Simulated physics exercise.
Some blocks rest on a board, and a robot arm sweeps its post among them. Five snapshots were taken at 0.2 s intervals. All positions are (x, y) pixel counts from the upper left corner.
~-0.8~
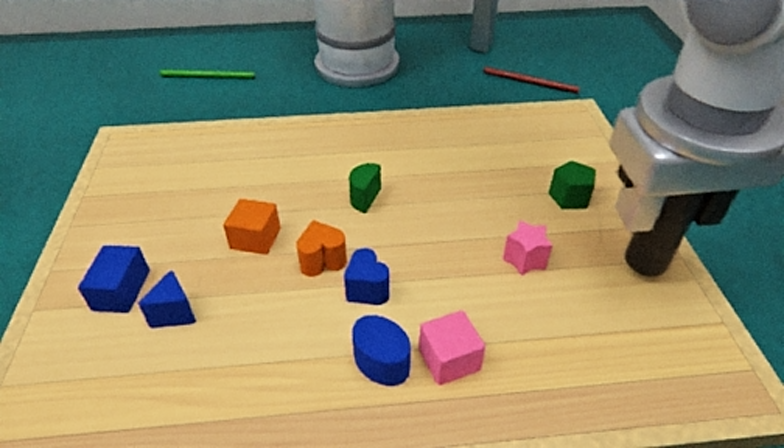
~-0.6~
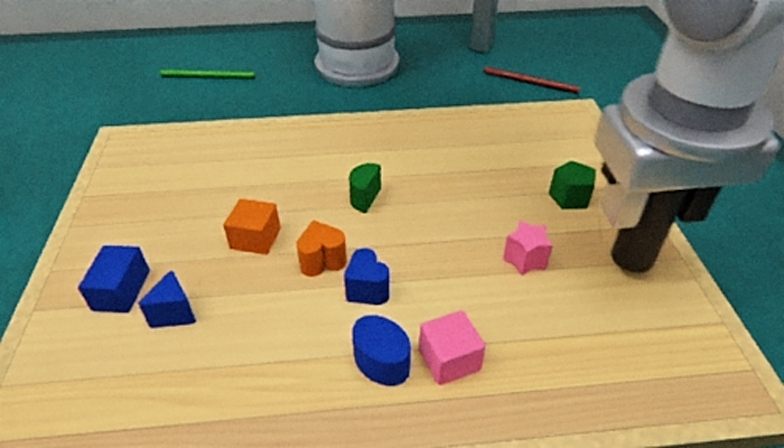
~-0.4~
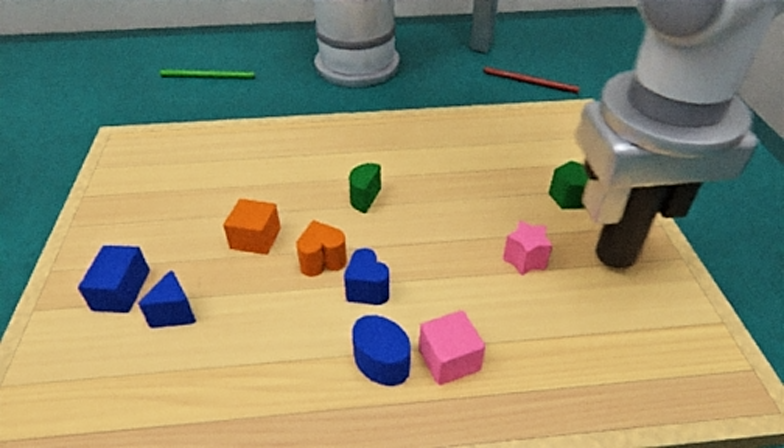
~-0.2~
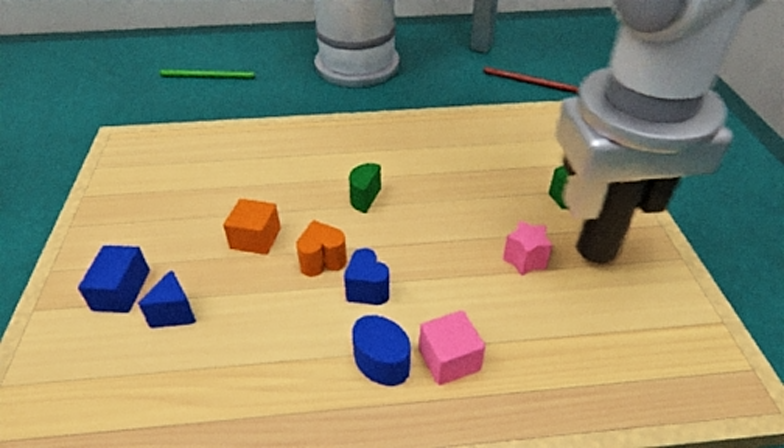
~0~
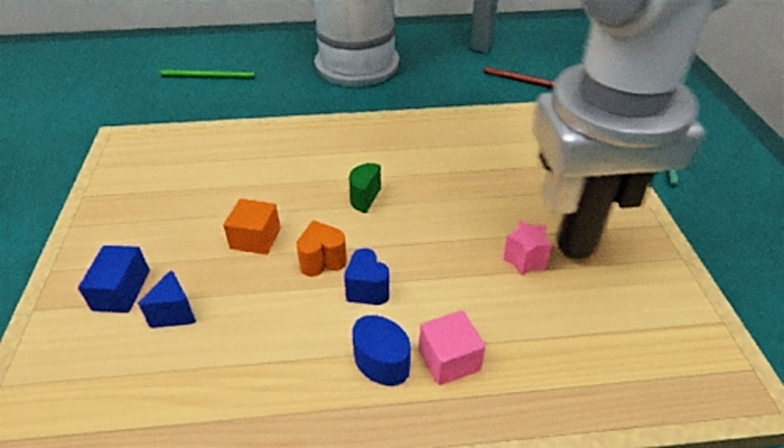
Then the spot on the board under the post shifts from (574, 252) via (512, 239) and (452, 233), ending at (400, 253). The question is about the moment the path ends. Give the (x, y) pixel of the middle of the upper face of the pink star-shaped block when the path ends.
The centre of its top face lies at (505, 238).
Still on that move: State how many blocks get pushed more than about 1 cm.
Only one of them.
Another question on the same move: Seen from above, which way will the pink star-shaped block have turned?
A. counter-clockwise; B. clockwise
A: Counter-clockwise.
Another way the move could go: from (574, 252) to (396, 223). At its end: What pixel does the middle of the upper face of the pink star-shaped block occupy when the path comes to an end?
For the centre of its top, I'd go with (497, 241).
The first path, step by step. One third of the way, post (513, 231); pink star-shaped block (508, 238), turned 70° anticlockwise.
Two thirds of the way, post (452, 225); pink star-shaped block (505, 238), turned 80° anticlockwise.
At the end, post (400, 245); blue heart block still; pink star-shaped block (505, 238), turned 80° anticlockwise.
